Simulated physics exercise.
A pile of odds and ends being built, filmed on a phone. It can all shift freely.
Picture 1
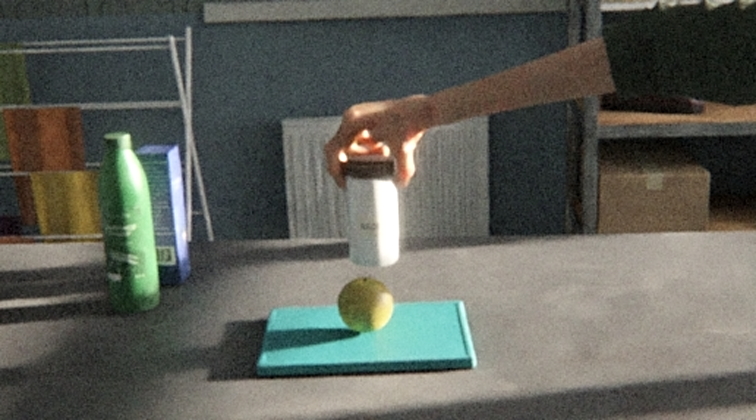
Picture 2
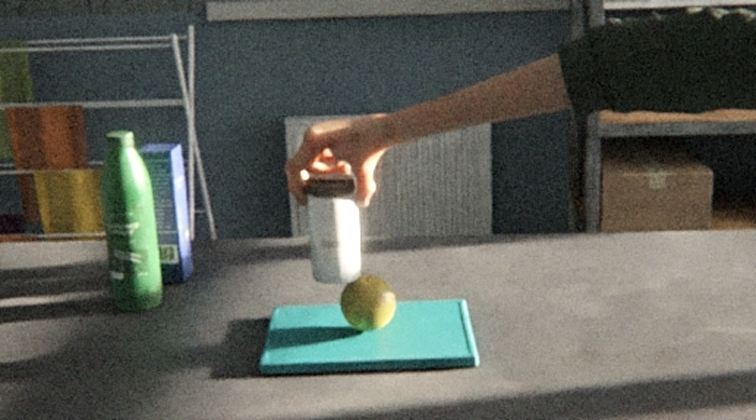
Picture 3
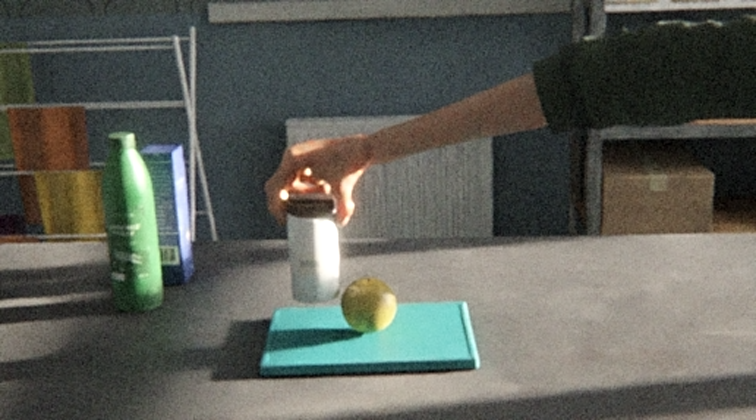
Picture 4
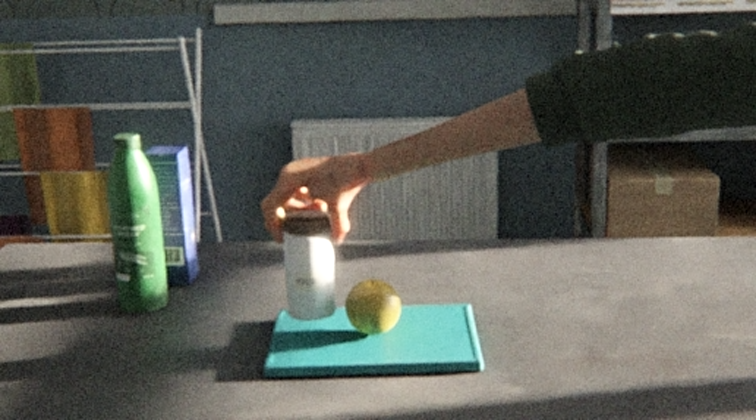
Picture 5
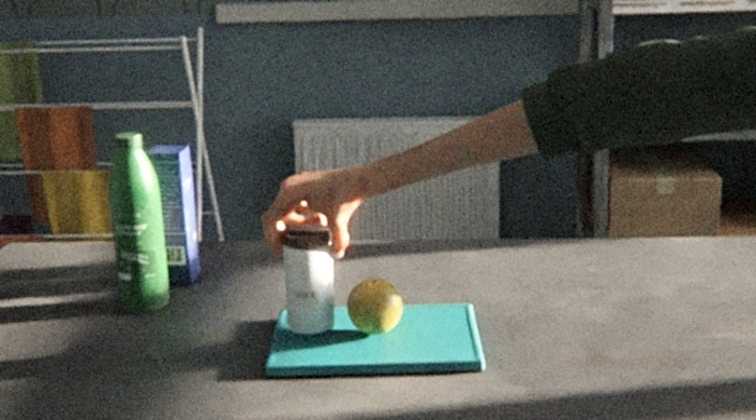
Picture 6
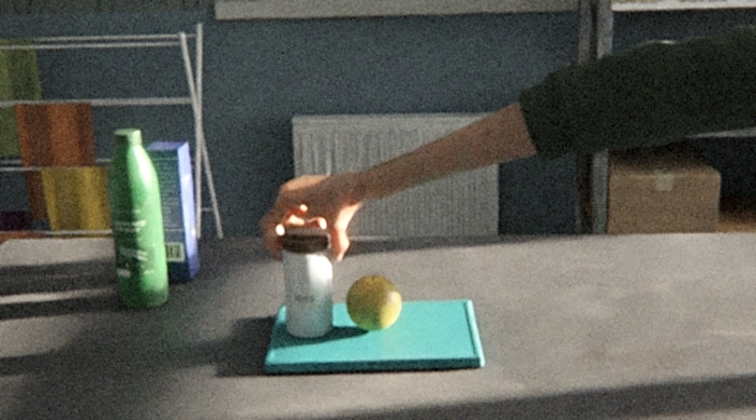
We see a hand holding a white jar with a dark lid above a yellow apple on a turquoise tray, then moving it left and lowering it onto the tray beside the apple, keeping its fingers on the lid.
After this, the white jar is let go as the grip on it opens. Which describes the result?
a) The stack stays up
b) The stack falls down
a, the stack stays up.
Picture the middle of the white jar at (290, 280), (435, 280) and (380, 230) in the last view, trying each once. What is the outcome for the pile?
Outcomes in order: No collapse, no collapse, a collapse.
Then, 0.30 s later than the last frame, all is still.
Then, 0.70 s later than the last frame, white jar resting near (308, 283).
When it is over, all 5 as before. End places, in pixels of the last picture, white jar near (308, 282). The pile holds.
